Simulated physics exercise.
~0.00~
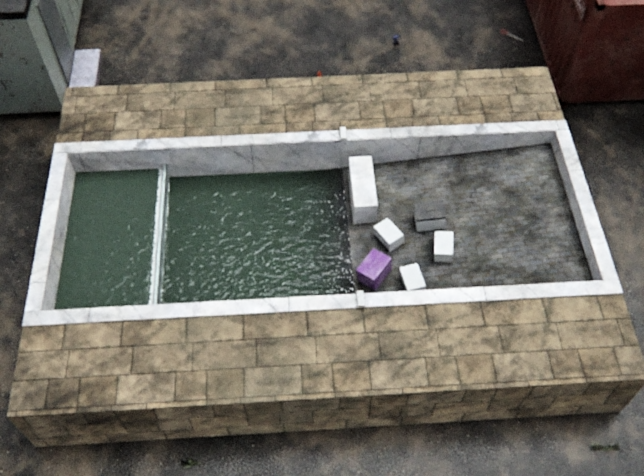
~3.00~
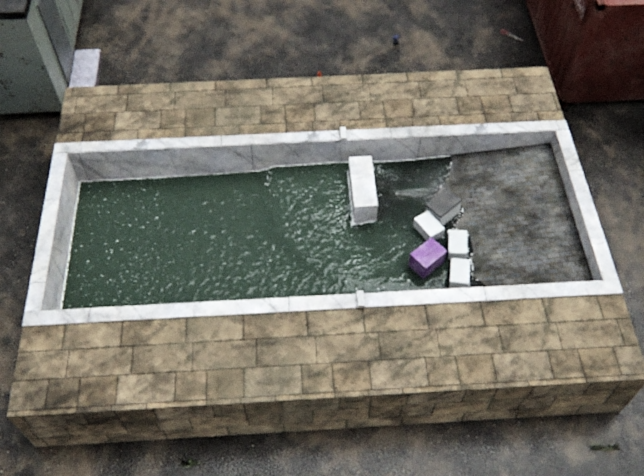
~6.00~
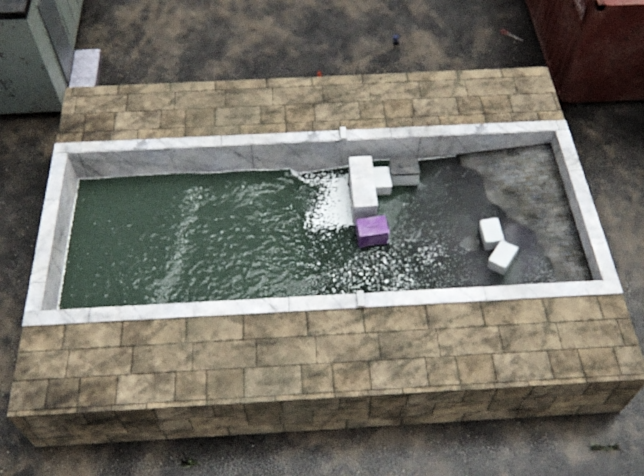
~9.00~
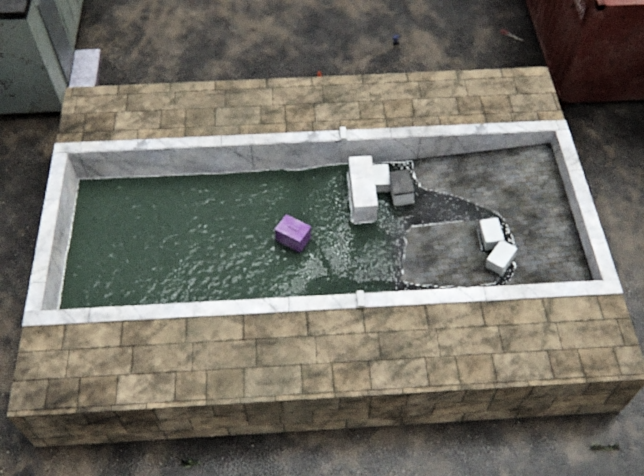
A wave of green water surged up a grey ramp in a marble-edged basin, pushing a purple box and several smaller blocks to the right, then drained back, leaving two white blocks up the slope while the purple one floated off left.
